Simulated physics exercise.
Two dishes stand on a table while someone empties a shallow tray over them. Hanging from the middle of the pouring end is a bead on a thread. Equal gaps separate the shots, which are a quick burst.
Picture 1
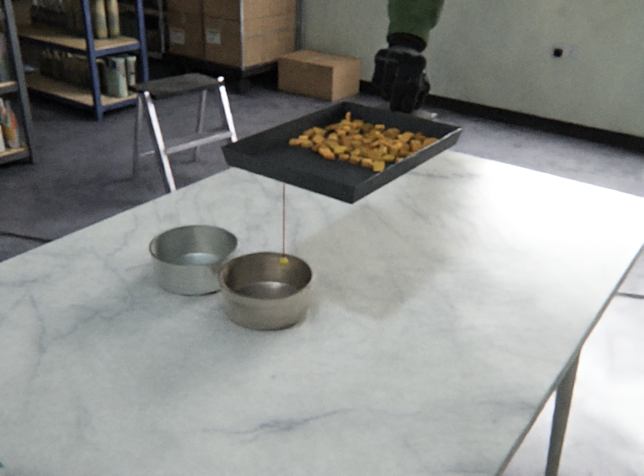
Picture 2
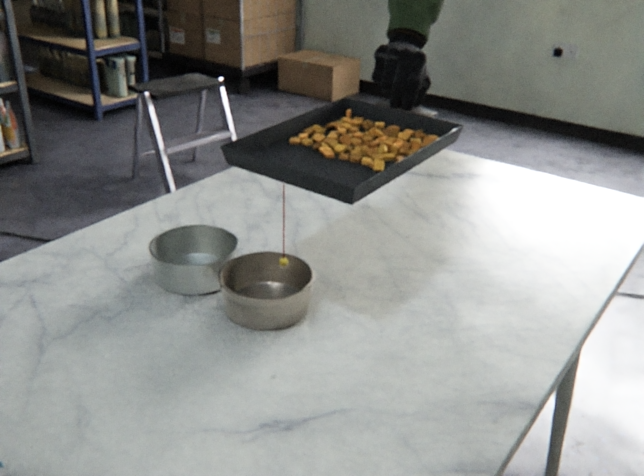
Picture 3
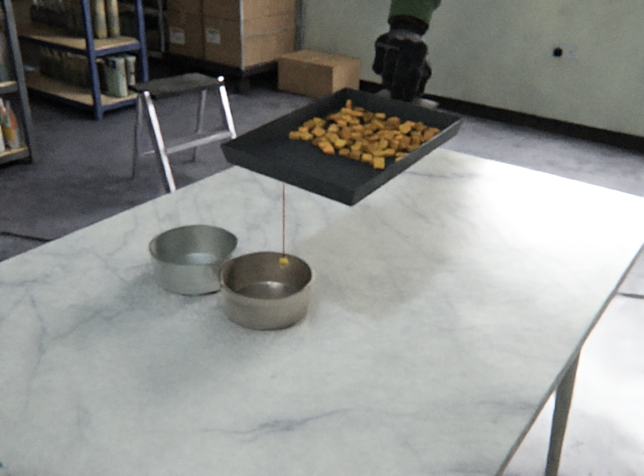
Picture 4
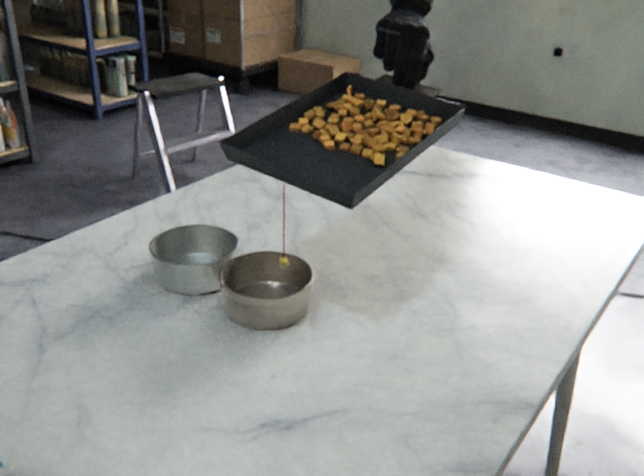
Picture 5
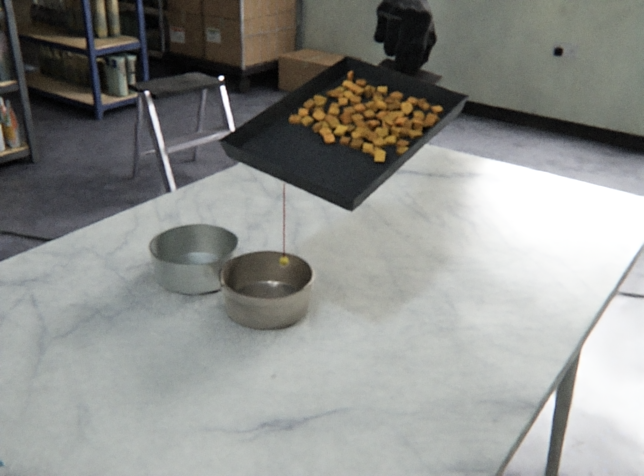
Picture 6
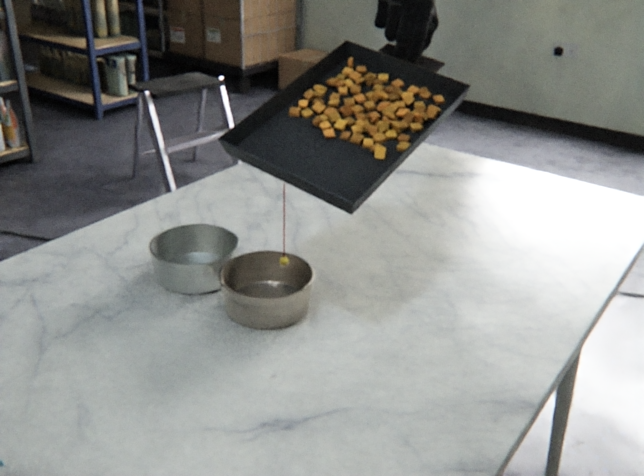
A dark robotic gripper slowly tilting a black tray of golden-brown cereal squares above two metal dishes on a marbled table.
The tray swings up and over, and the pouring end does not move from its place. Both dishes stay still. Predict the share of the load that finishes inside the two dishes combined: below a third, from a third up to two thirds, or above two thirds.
The combined share is below a third.
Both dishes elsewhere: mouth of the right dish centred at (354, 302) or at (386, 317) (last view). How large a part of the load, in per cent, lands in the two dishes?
90 %, 70 %.
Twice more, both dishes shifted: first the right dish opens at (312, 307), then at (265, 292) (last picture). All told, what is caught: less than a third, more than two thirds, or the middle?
Trial 1 - above two thirds. Trial 2 - under a third.
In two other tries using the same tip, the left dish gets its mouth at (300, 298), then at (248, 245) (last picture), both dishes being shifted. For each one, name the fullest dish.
With the first placement it's the one to the left, with the second it's the one to the right.
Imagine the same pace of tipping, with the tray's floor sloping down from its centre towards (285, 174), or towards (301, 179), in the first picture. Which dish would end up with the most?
Case 1 - the one at right; case 2 - the one at right.
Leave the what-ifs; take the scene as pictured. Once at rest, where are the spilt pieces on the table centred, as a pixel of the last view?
Centre at rest: About (327, 337).
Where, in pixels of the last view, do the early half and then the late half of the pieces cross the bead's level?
Roughly at (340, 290) first, and then at (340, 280).
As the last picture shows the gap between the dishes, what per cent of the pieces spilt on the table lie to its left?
Left share: Close to 0 %.
Shortly afterwards, tray tipped steeply; all but a few on the tray; a little in the air.
Next, tray tipped past a quarter turn; near half on the tray; near half outside both; a little in the air.
Some moments later, tray tipped past a quarter turn; only a few in the right dish; all but a few outside both.
In the end, tray tipped past a quarter turn; only a few in the right dish; none at all in the left dish; all but a few outside both.
